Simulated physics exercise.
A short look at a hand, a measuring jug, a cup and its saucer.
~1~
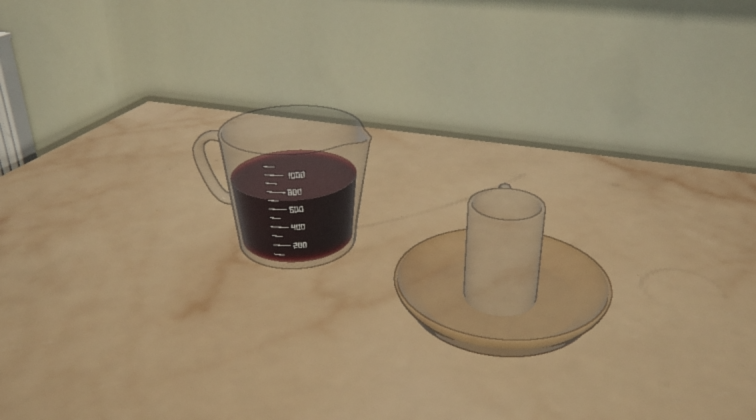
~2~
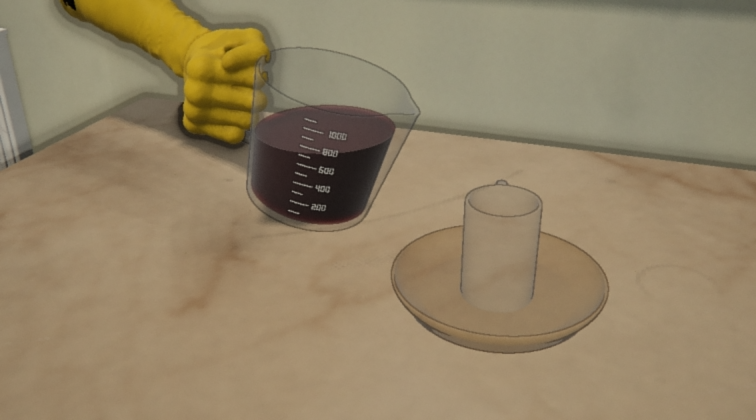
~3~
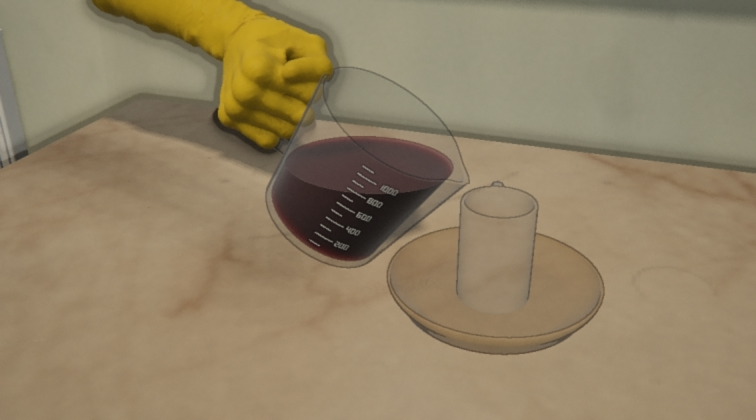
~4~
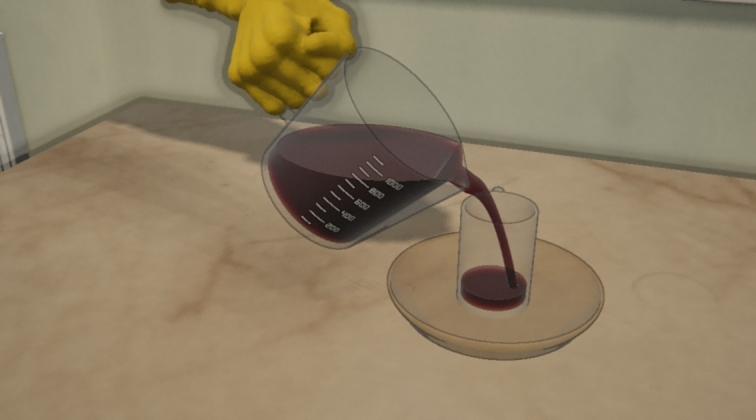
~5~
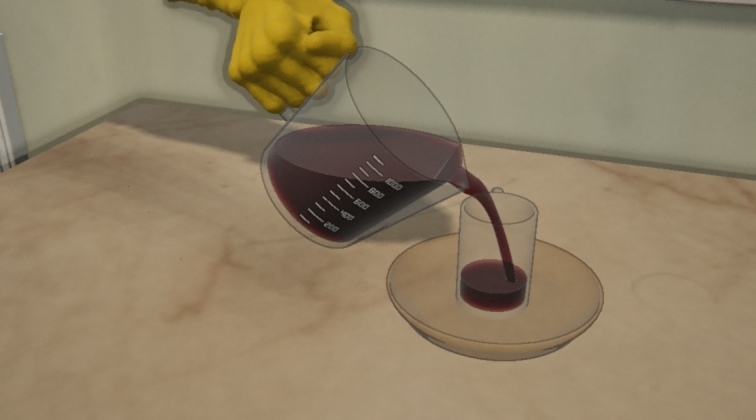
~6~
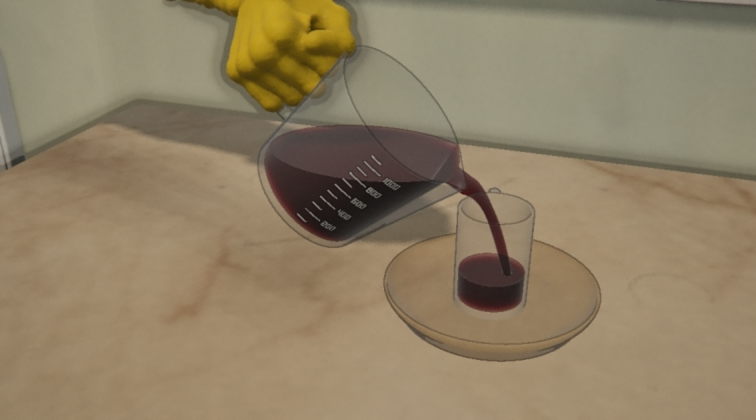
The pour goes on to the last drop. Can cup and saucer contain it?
The grape juice overflows cup and saucer.
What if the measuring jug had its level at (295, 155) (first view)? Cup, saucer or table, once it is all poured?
In that case: Floods the top.
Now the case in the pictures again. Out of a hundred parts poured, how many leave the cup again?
I make it 70 per cent.
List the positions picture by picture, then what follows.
The first picture shows before the pour; measuring jug (295, 183) about half full; cup (503, 248) empty; saucer (477, 342) dry.
In the second picture, the measuring jug is on its way; measuring jug about half full, surface at (323, 128); cup (500, 244) empty.
The third picture shows the grape juice nears the lip; measuring jug (359, 169) tipped 35° with all of its load; cup (496, 246) empty.
The fourth picture shows pouring; measuring jug (361, 154) tipped 45° with nearly all of its load; cup nearly empty, surface at (494, 283).
The fifth picture shows pouring; measuring jug (361, 152) tipped 45° with nearly all of its load; cup (496, 252) about a quarter full.
The sixth picture shows pouring; measuring jug (358, 152) tipped 45° with nearly all of its load; cup about a quarter full, surface at (491, 271); saucer (466, 346) dry.
A moment on, the cup is full to the brim; the saucer is wet, with room to spare.
Further on, the cup is full to the brim; the saucer is nearly full.
When it is over, the cup is full to the brim; the saucer is full and running over.
